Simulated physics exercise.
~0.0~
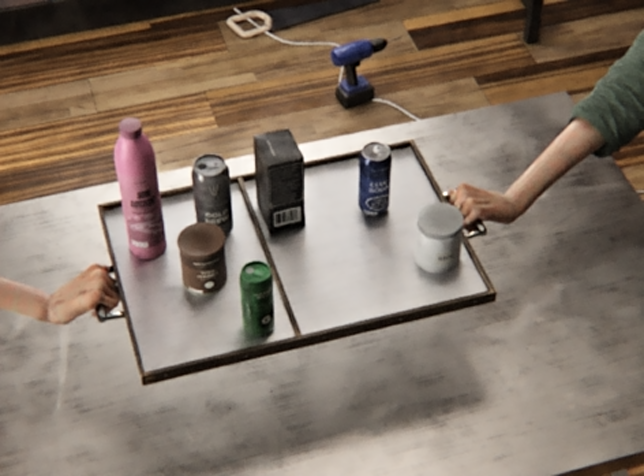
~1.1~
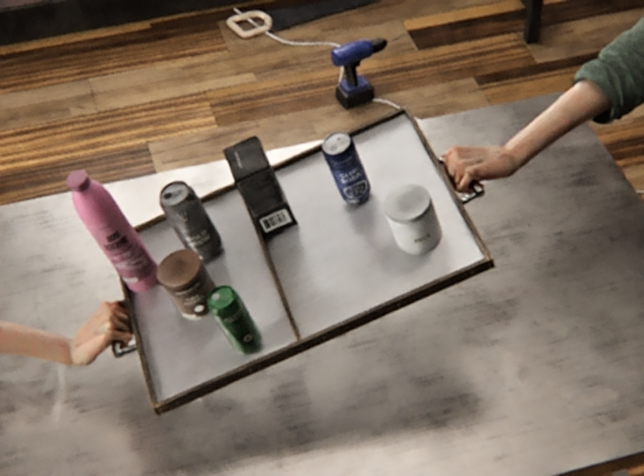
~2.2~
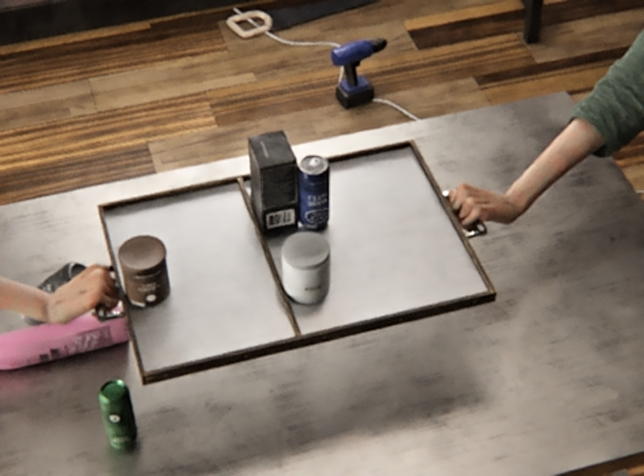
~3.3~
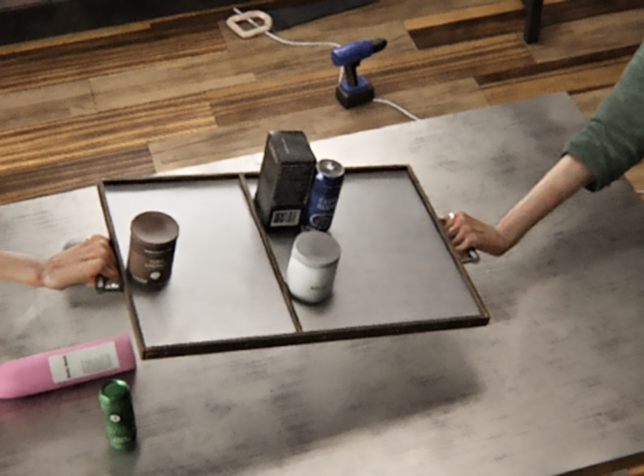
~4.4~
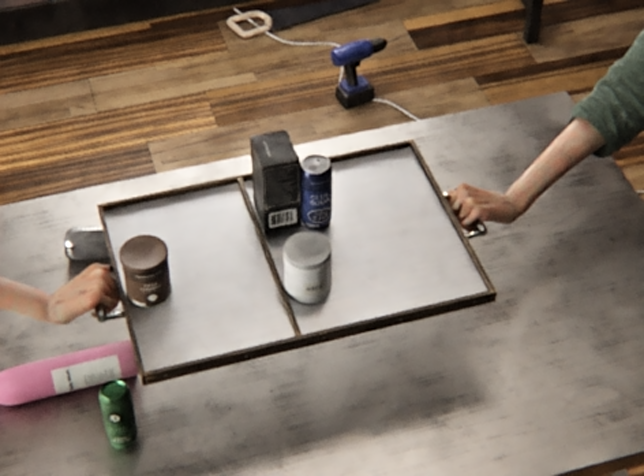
A tray of seven items held by two hands dipped left, then tilted right and levelled, sending the pink bottle, grey can and green can off onto the table, while the white jar, blue can and brown tin ended up shifted and the black carton stayed put.
